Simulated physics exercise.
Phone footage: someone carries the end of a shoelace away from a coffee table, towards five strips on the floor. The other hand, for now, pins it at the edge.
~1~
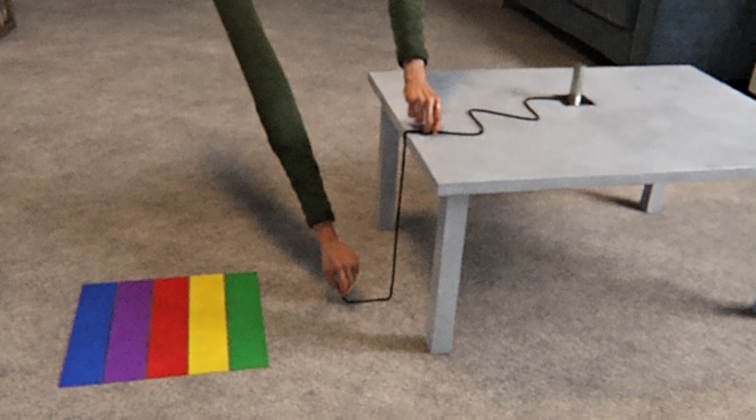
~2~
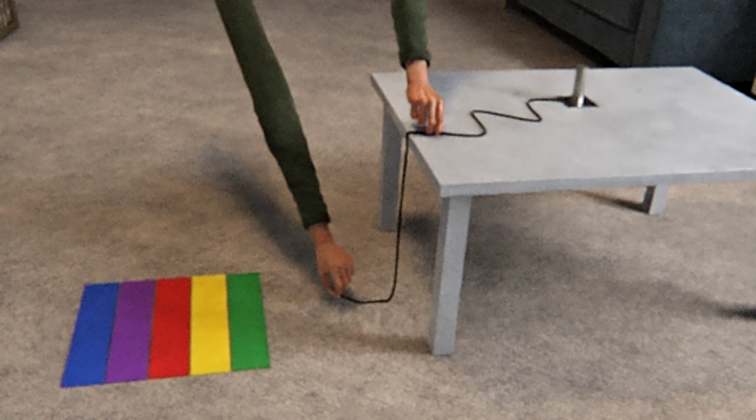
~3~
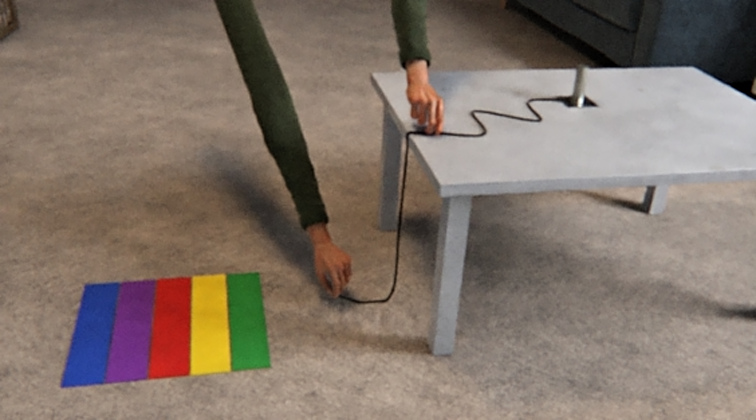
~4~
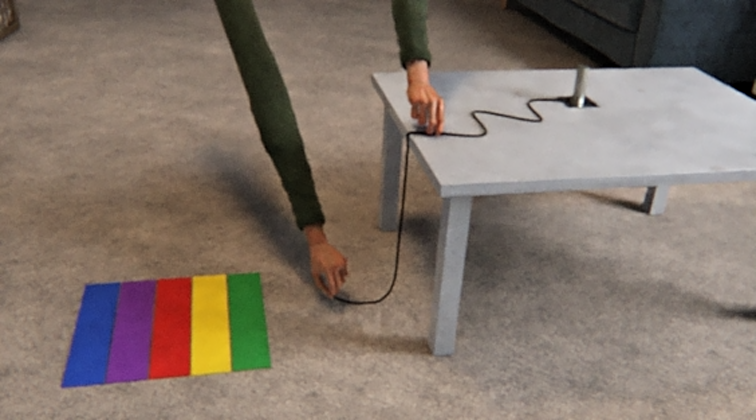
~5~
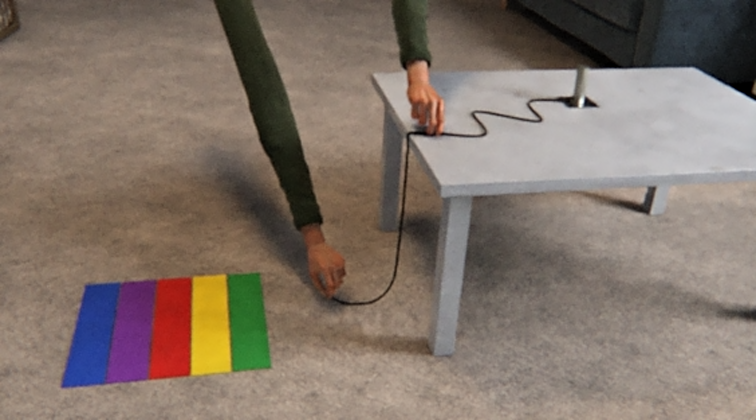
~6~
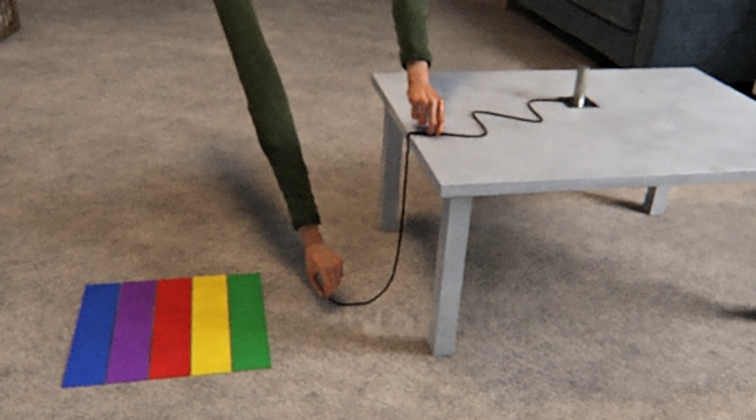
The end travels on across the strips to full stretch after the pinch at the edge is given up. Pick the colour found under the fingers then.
Blue is under them.
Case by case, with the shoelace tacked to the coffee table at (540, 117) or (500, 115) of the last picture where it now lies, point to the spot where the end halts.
Try one gives (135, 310); try two gives (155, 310).
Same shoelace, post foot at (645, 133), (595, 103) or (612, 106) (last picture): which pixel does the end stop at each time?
(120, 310), (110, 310) and (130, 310), roughly.
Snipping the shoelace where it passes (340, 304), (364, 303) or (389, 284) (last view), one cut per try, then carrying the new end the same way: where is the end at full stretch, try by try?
The pixels are (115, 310) for the first, (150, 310) for the second and (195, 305) for the third.
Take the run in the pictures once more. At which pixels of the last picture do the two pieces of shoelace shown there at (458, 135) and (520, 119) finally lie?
They go to (347, 152) and to (470, 114).
Soon after, end near (165, 307); over red.
Then, end near (116, 311); over purple.
At full stretch, end near (88, 313); over blue. It gets as far as the blue strip.
